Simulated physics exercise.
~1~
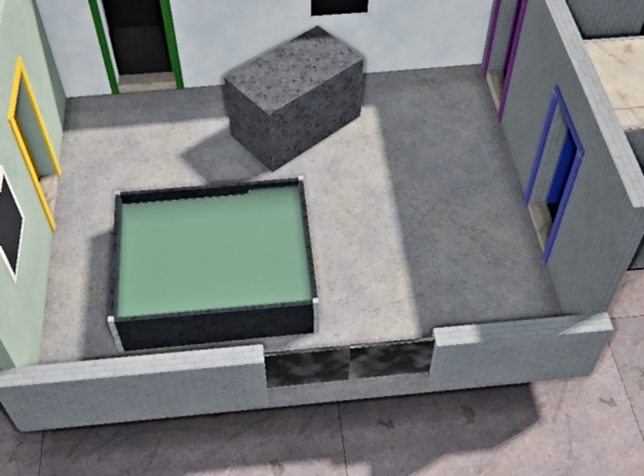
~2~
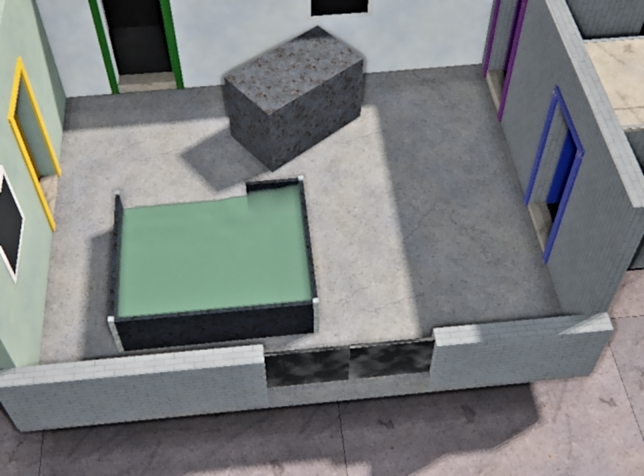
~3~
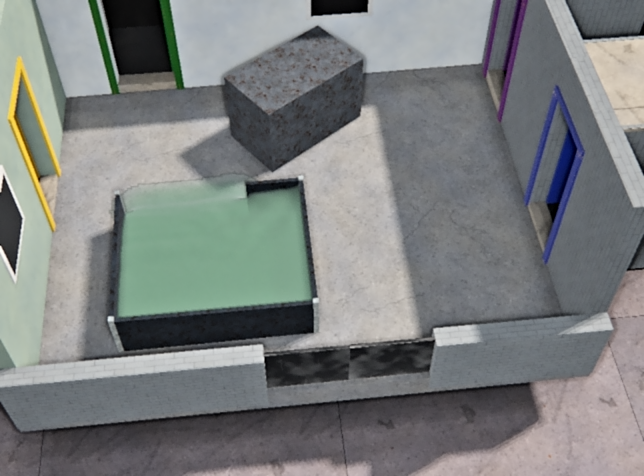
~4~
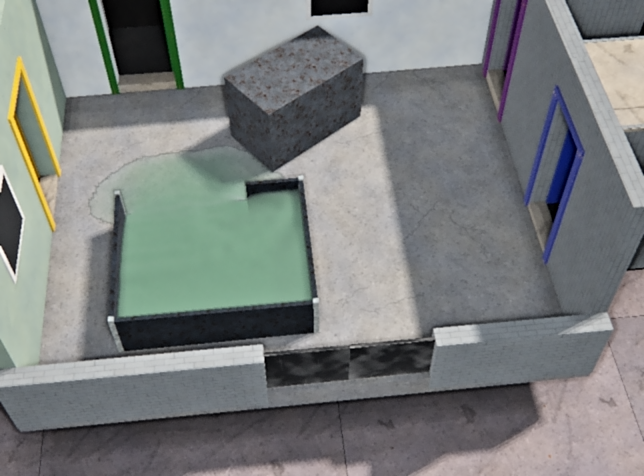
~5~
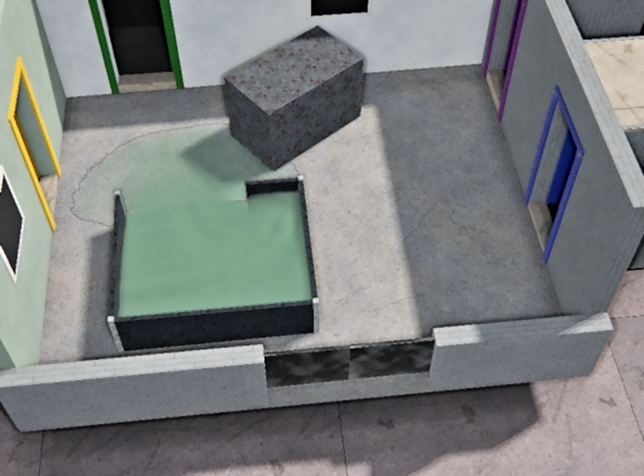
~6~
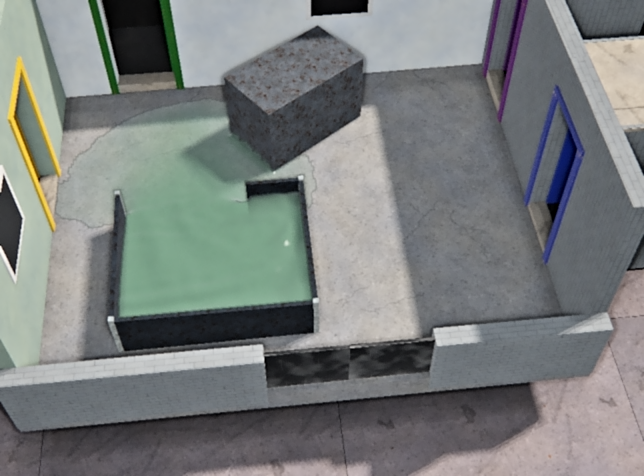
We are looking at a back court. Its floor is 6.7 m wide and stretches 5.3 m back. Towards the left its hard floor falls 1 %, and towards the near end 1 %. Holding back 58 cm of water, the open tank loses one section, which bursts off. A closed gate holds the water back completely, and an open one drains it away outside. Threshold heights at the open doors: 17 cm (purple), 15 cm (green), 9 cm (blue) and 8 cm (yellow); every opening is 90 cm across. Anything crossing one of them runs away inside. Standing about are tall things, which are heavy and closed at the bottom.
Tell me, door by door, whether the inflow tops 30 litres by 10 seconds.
At the purple door it falls short; at the green door it tops it; at the blue door it falls short; at the yellow door it tops it.
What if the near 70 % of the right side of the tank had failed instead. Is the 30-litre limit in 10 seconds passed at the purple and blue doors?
Versus the limit - purple: Within, blue: Exceeded.
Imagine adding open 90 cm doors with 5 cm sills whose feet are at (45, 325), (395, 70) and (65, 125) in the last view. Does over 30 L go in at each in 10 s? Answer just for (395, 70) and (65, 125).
Door 1: Limit not reached; door 2: Limit broken.
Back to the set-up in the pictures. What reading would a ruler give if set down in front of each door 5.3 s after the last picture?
Door by door, in cm: Purple reads 7, green reads 16, blue reads 1, yellow reads 16.
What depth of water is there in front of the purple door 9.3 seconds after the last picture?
1.0 cm.
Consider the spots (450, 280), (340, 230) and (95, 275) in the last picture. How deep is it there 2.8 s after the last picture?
Depths in turn: Roughly 0, 1 and 0 centimetres.
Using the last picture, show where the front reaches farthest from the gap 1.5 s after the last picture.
That would be close to (373, 75).
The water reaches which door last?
Blue.
Then, 0.7 s after the last picture water covers 30 % of the floor and is deepest (37 cm) near (193, 90); purple door not reached, green door 26 cm at the sill, 17 L in, blue door not reached, yellow door 6 cm at the sill, 0 L in.
Then, 1.5 s after the last picture water covers 30 % of the floor and is deepest (45 cm) near (67, 100); purple door not reached, green door 31 cm at the sill, 90 L in, blue door not reached, yellow door 8 cm at the sill, 2 L in.
Then, 2.8 s after the last picture water covers 45 % of the floor and is deepest (28 cm) near (218, 120); purple door not reached, green door 22 cm at the sill, 201 L in, blue door not reached, yellow door 15 cm at the sill, 13 L in.
Then, 5.3 s after the last picture water covers 70 % of the floor and is deepest (23 cm) near (66, 108); purple door 7 cm at the sill, 0 L in, green door 16 cm at the sill, 221 L in, blue door 1 cm at the sill, 0 L in, yellow door 16 cm at the sill, 83 L in.
Then, 9.3 s after the last picture water covers 95 % of the floor and is deepest (18 cm) near (37, 399); purple door 1 cm at the sill, 0 L in, green door 6 cm at the sill, 222 L in, blue door 3 cm at the sill, 0 L in, yellow door 10 cm at the sill, 150 L in.
